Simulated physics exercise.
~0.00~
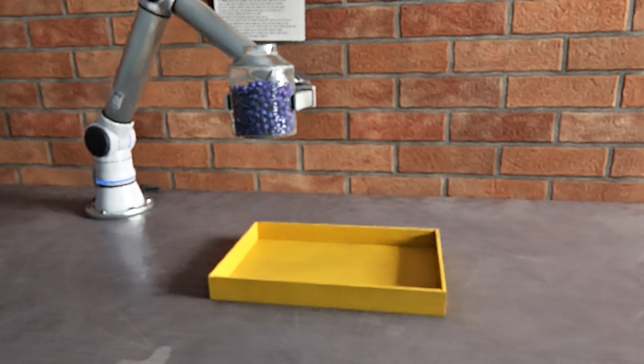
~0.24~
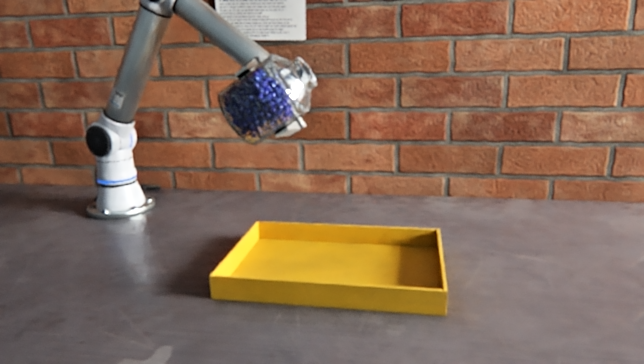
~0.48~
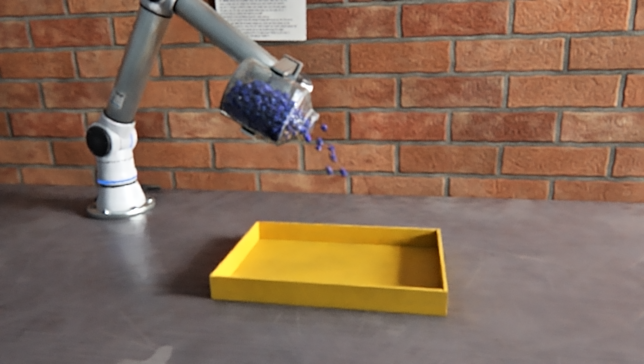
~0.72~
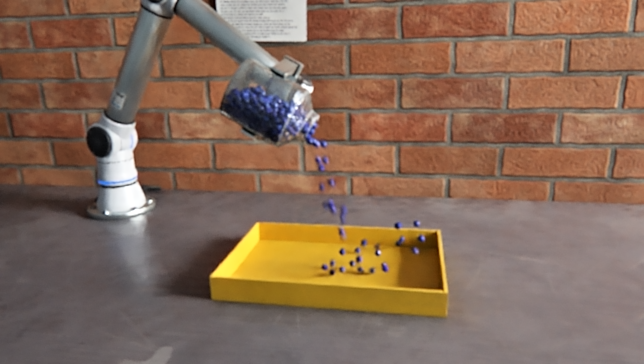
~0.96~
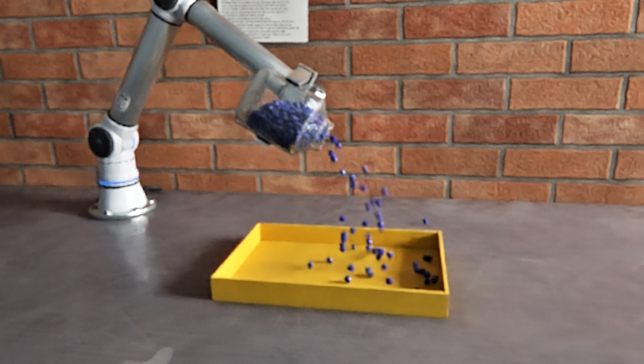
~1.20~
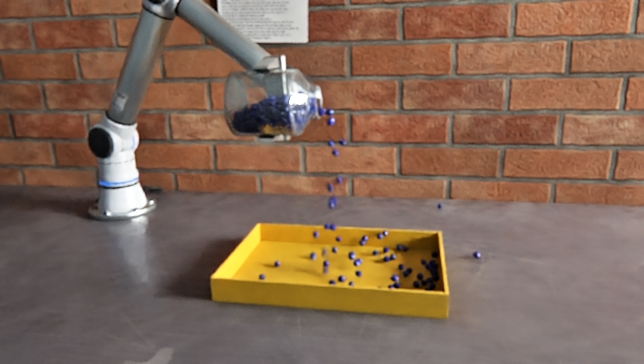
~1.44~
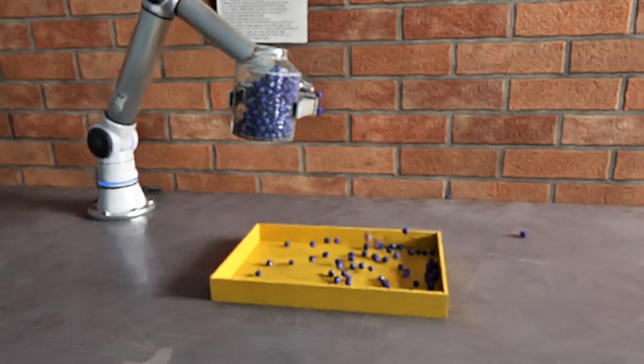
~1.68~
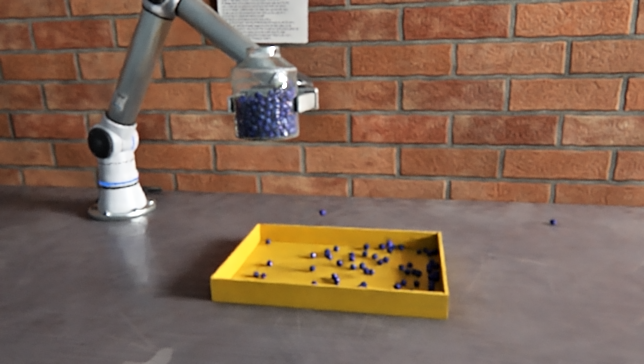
A robot arm tips a jar, spills some blue beads into a yellow tray, then rights it.
